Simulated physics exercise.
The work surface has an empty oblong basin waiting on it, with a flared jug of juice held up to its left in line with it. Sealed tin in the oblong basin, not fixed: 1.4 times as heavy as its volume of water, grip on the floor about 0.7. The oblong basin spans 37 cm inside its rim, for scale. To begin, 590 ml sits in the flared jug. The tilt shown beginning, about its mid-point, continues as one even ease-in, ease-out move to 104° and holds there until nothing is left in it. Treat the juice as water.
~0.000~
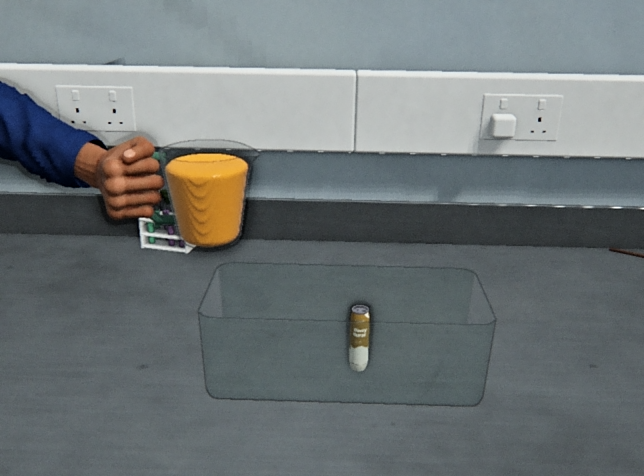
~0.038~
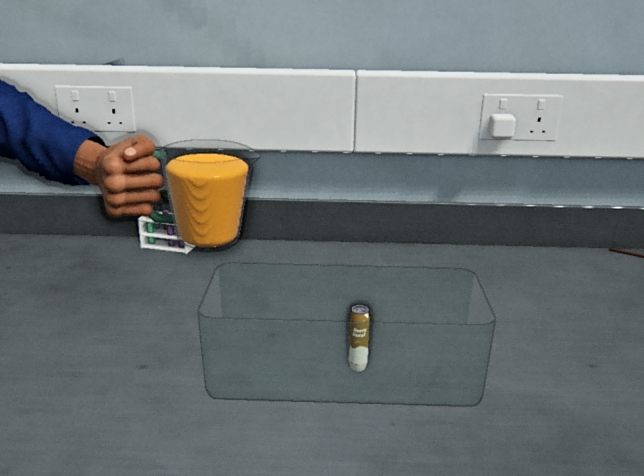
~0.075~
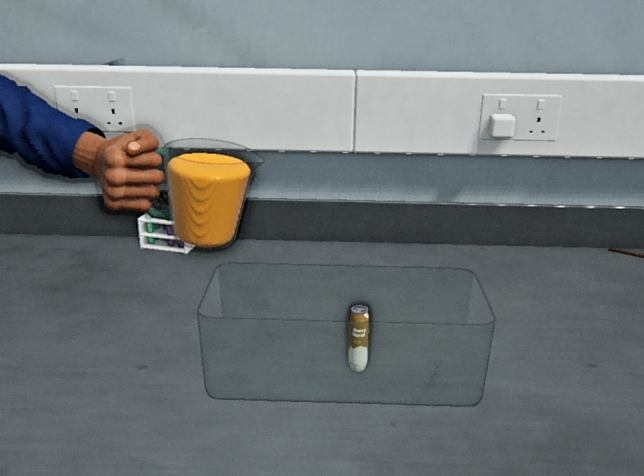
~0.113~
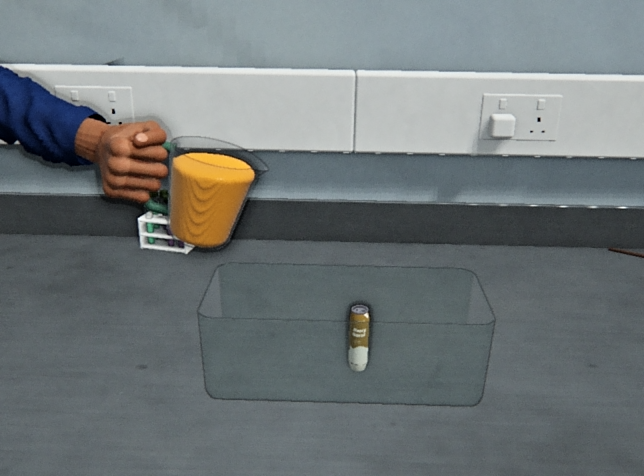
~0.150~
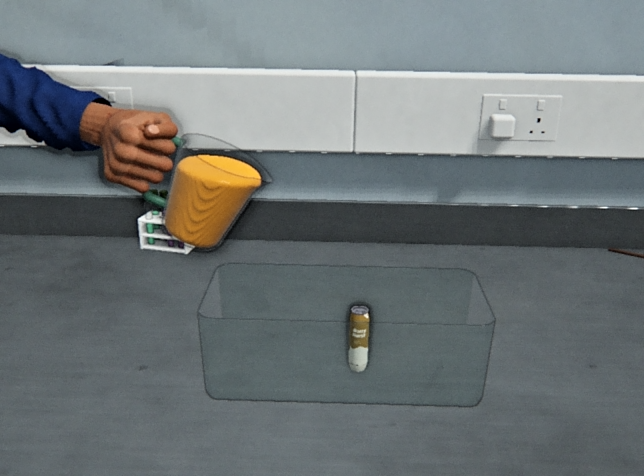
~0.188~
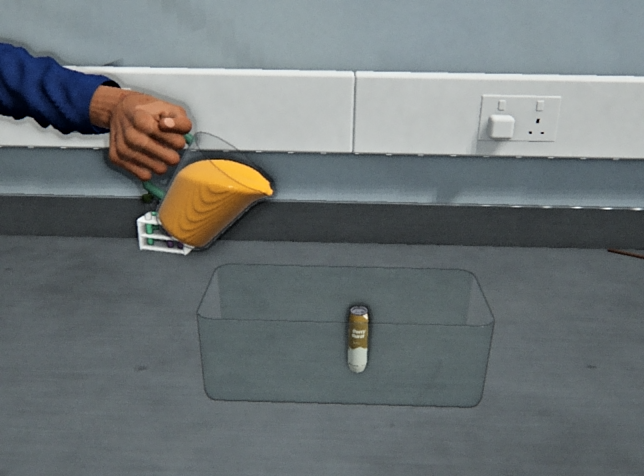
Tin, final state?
It does not come down.
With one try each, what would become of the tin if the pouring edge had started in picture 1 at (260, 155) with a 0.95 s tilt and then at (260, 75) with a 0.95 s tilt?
Run one: It does not tip. Run two: It tumbles.
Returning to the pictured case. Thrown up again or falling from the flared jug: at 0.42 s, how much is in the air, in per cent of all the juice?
26 %.
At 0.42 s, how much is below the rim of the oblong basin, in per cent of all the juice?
I'd estimate some 30 percent of the liquid.
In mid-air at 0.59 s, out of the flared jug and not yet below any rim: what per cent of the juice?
12 in a hundred, give or take.
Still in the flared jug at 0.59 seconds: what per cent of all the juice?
Near 9 in a hundred.
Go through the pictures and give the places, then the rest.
Tilt 0°; pouring edge (260, 153); surface from (167, 162) to (249, 164); the oblong basin's rim runs from (209, 289) to (485, 296); the tin's top is at (360, 312), in the first picture.
Tilt 2°; pouring edge (261, 155); surface from (167, 162) to (249, 165), in the second picture.
Tilt 7°; pouring edge (264, 160); surface from (170, 159) to (251, 167), in the third picture.
Tilt 15°; pouring edge (269, 168); surface from (174, 158) to (255, 171), in the fourth picture.
Tilt 25°; pouring edge (274, 180); surface from (178, 167) to (260, 175), in the fifth picture.
Tilt 37°; pouring edge (275, 195); surface from (173, 179) to (270, 185), in the sixth picture.
After 0.42 s the tilt is 102° and 43 per cent is still to pour; the tin stands where it began.
After 0.59 s the tilt is 104° and 9 per cent is still to pour; the tin stands where it began.
After 0.77 s the tilt is 104° and 1 per cent is still to pour; the tin stands where it began.
After 0.96 s the tilt is 104° and 0 per cent is still to pour; the tin stands where it began.
In the end the tin stands where it began.
